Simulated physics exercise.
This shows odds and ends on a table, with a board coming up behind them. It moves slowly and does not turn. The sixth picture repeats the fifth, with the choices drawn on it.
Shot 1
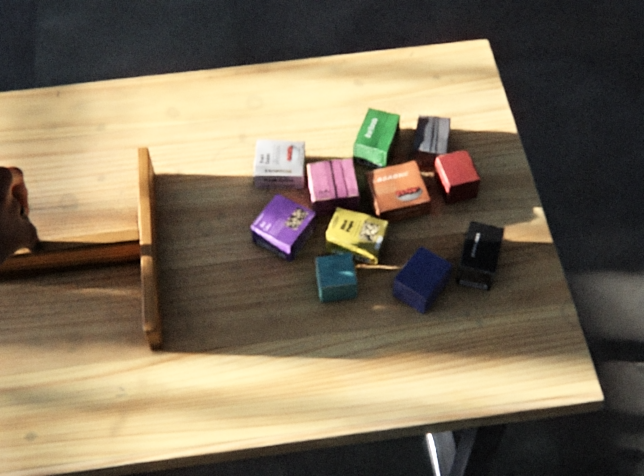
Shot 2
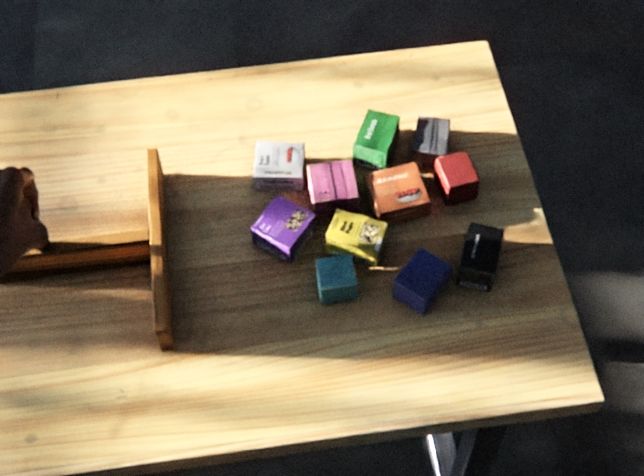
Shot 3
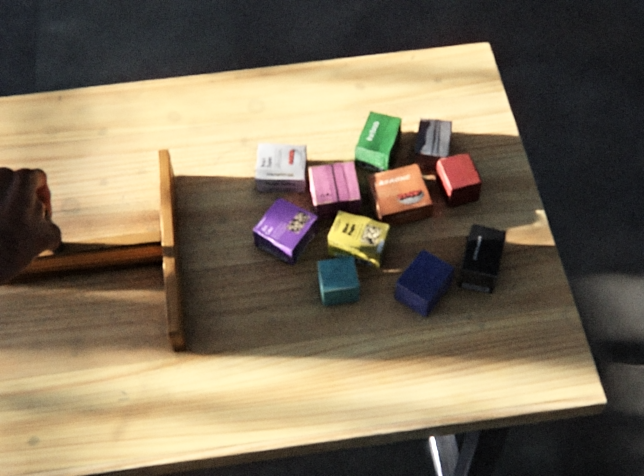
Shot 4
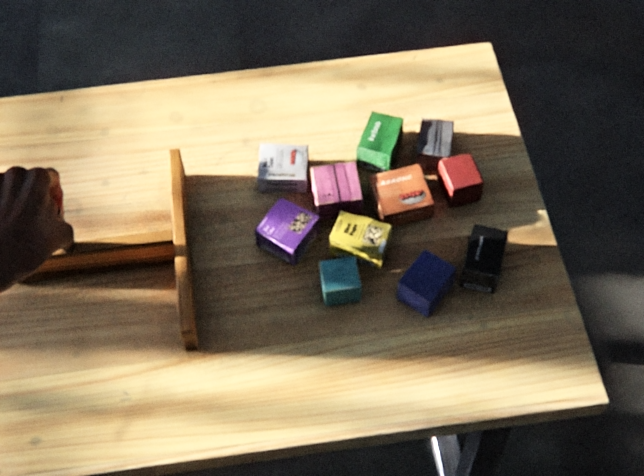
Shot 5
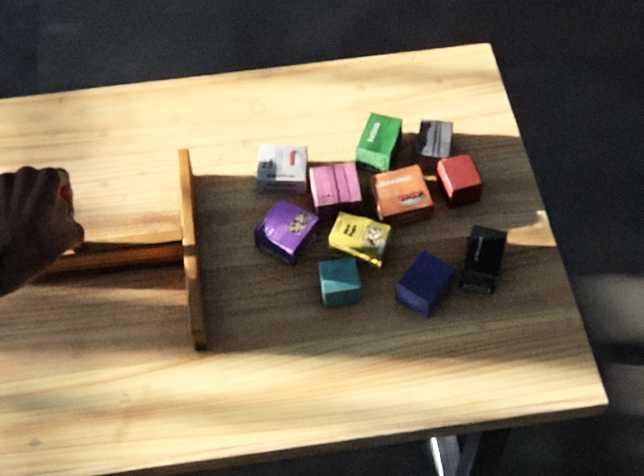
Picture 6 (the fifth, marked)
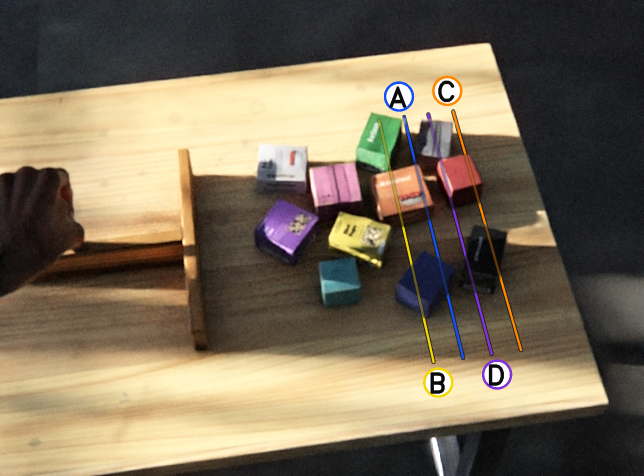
A hand slowly slides a wooden board right across the table toward scattered colourful boxes.
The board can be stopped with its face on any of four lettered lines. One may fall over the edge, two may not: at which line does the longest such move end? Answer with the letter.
No farther than A.
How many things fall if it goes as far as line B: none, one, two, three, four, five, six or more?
By then, none.
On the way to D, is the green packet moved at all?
By then, yes.
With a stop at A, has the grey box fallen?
No.
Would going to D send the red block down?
Yes.
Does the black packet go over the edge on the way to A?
No.
On the marked copy, A at (431, 227); B at (404, 231); C at (484, 221); D at (457, 224).
Taking A. A third of the way, board (277, 222); orange box (405, 199); white box (299, 164).
Two thirds of the way, board (364, 212); red block (485, 181); black packet (495, 262).
When it is over, board (429, 203); red block (530, 175); grey box (513, 136); none fallen.
As for the rest, B is within the limit but short; C drops five; D drops three.
